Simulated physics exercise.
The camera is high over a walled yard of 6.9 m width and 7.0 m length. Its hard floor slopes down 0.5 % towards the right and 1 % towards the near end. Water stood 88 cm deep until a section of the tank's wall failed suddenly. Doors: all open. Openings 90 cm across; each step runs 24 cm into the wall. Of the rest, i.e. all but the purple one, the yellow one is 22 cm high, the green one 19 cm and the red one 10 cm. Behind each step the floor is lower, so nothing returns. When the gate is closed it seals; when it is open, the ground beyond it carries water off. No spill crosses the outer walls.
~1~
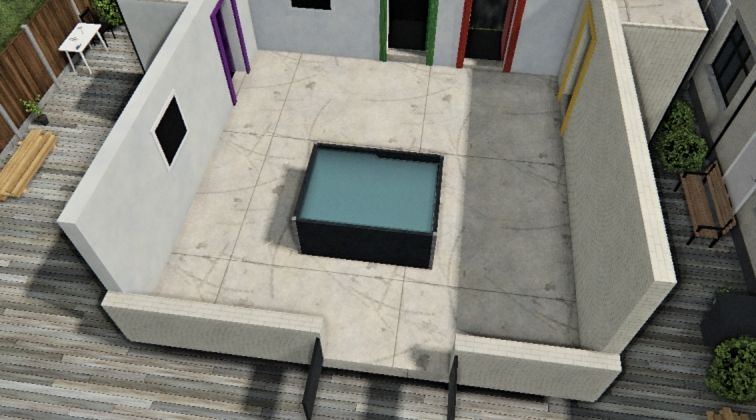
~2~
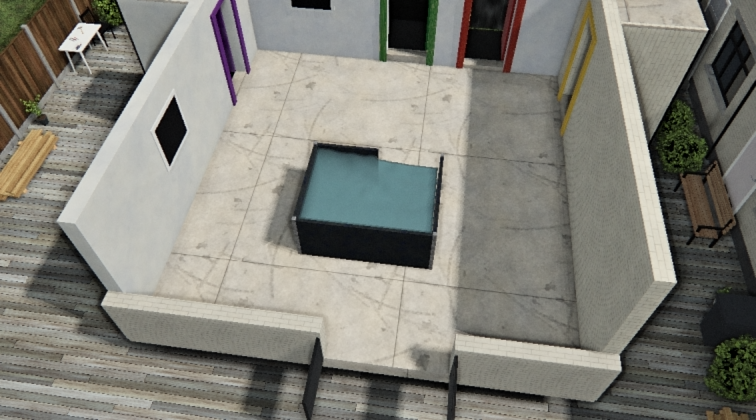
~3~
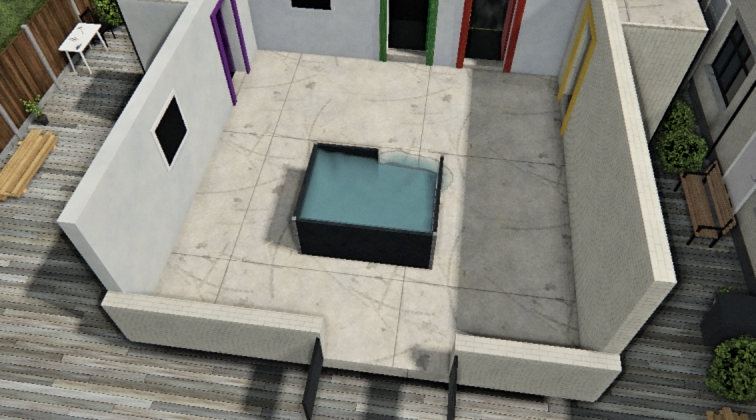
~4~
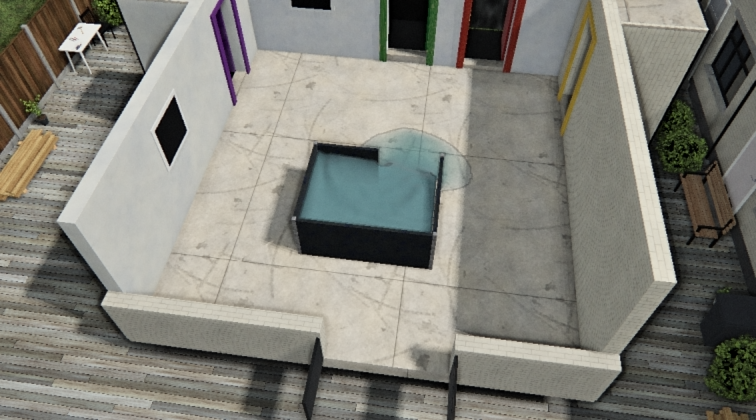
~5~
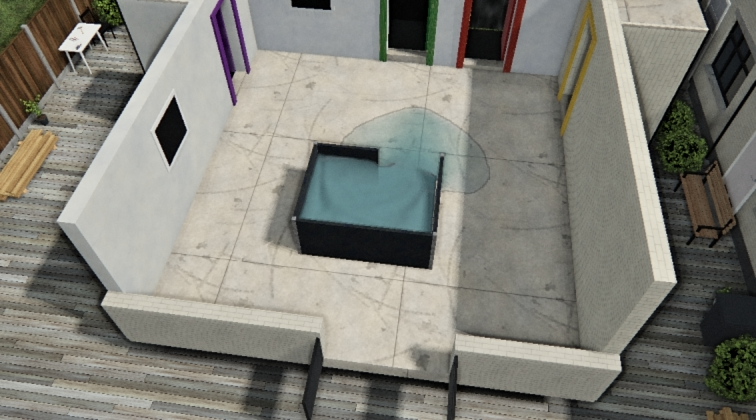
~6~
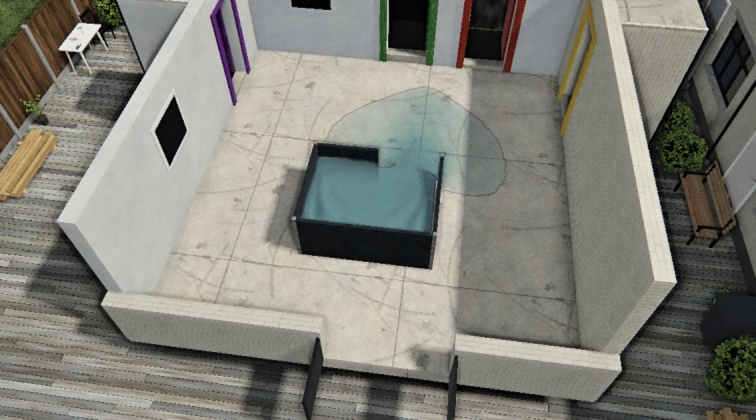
Water poured out through a gap that opened in the far side of a dark tank in a walled yard, then fanned across the pale floor behind it and to the right.
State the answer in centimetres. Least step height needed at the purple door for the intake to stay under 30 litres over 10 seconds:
9 cm or so.
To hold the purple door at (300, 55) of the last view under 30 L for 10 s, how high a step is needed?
Minimum: Close to 7.0 cm.
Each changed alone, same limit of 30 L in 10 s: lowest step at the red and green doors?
About 22 cm at red and 23 cm at green.
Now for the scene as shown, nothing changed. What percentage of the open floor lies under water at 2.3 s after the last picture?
I'd estimate about 40 percent.
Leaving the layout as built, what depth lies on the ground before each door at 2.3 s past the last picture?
Depths in cm - purple: 6, yellow: 24, green: 22, red: 22.
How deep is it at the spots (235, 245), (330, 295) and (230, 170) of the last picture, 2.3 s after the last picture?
Respectively 0 cm, 0 cm and 0 cm.
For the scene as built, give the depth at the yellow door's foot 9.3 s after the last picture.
Some 8.5 centimetres.
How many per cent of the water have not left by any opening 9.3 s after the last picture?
About 88 per cent.
Then, 0.7 s after the last picture water covers 35 % of the floor, deepest (44 cm) near (412, 183); it has not reached the purple door.
Then, 2.3 s after the last picture water covers 40 % of the floor, deepest (30 cm) near (548, 79); 6 cm at the purple door, 0 litres in over its 8 cm step.
Then, 9.3 s after the last picture water covers 95 % of the floor, deepest (14 cm) near (580, 376); 6 cm at the purple door, 43 litres in over its 8 cm step.
At the purple door as built, the water peaked near 13 cm, 3.7 s after the last picture.
With a step of 8 cm, 43 litres would have come in within the 10 s; with 10.5 cm, 15 litres. So under 30 litres takes about 9 cm.
